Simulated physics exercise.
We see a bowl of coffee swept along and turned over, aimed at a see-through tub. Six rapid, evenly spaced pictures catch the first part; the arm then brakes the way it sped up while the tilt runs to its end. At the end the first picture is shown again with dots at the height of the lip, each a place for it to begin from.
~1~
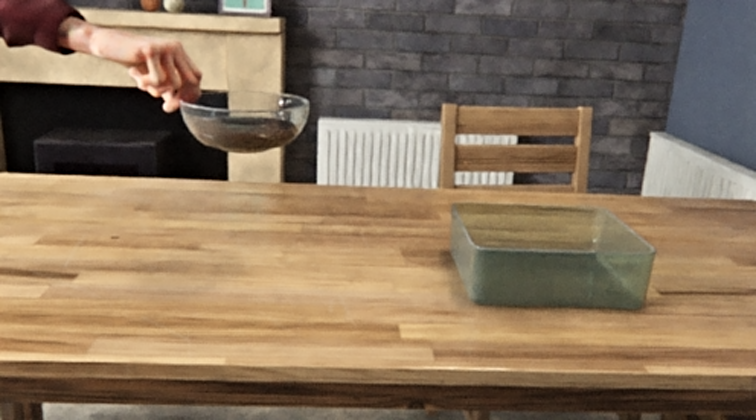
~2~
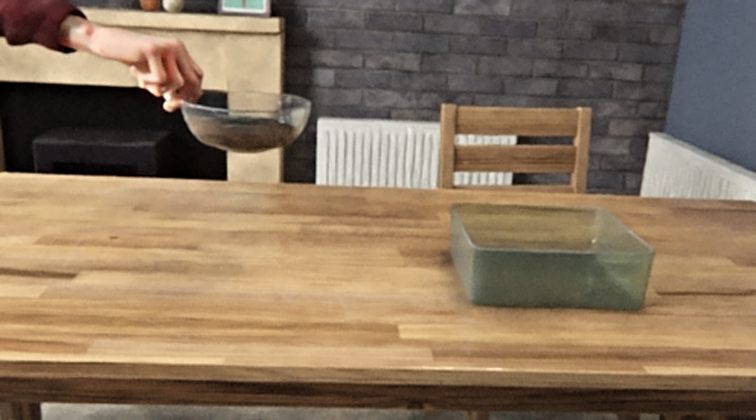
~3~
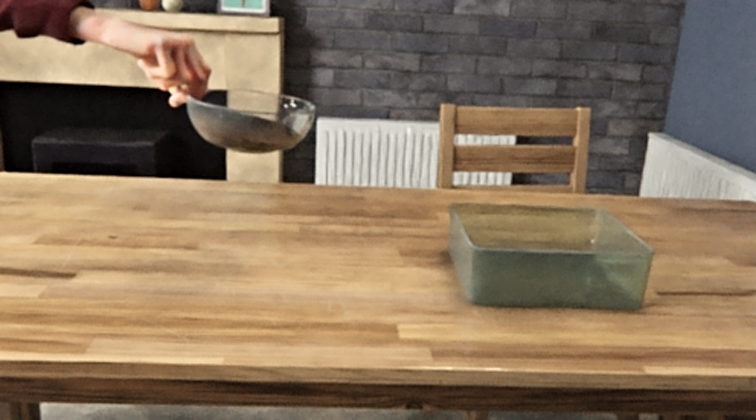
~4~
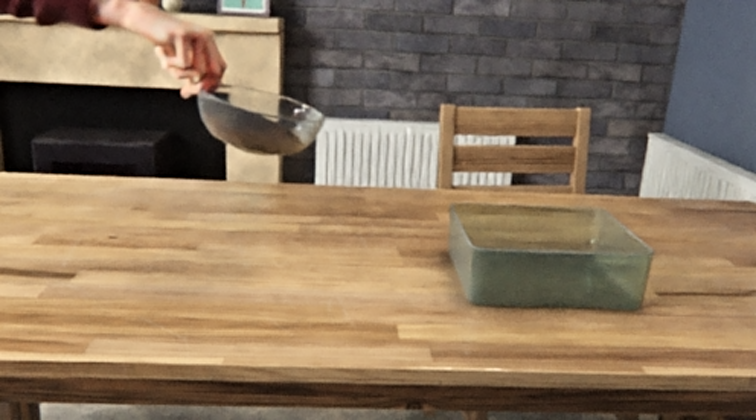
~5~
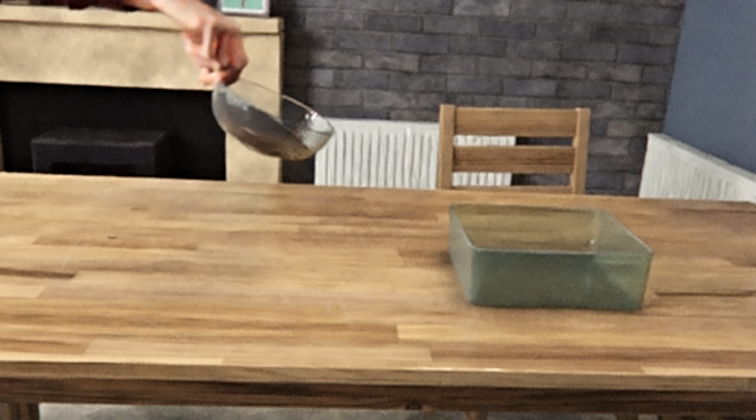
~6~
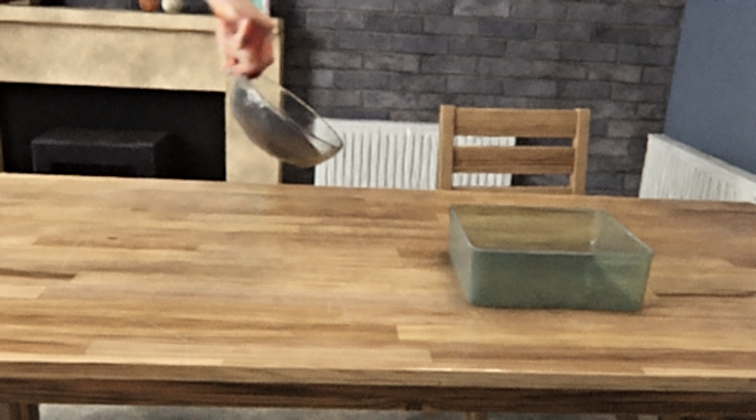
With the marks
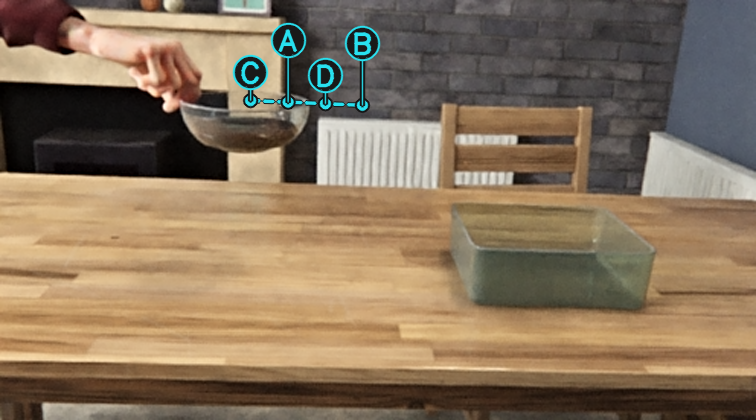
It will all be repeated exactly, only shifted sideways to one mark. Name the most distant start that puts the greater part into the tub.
The limit is B.
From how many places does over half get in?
One of the four.
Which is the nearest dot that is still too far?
That would be D.
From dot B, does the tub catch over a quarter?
Yes, clearly.
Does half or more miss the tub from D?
Yes.
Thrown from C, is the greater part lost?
Yes, that goes wrong.
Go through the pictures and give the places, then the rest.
The first frame shows upright, lip at (307, 103); tub from (468, 301) to (642, 306); nothing has left yet.
The second frame shows upright, lip at (308, 103); nothing has left yet.
The third frame shows tipped about 4°, lip at (314, 108); nothing has left yet.
The fourth frame shows tipped about 12°, lip at (323, 117); nothing has left yet.
The fifth frame shows tipped about 23°, lip at (333, 129); nothing has left yet.
The sixth frame shows tipped about 35°, lip at (342, 144); nothing has left yet.
On the marked copy, A at (288, 102); B at (362, 105); C at (250, 100); D at (325, 103).
Choosing A, about 0 % lands in the tub, 96 % falls short and 4 % goes beside or beyond.
Choosing B, about 76 % lands in the tub, 9 % falls short and 15 % goes beside or beyond.
Choosing C, about 0 % lands in the tub, 100 % falls short.
Choosing D, about 13 % lands in the tub, 82 % falls short and 6 % goes beside or beyond.
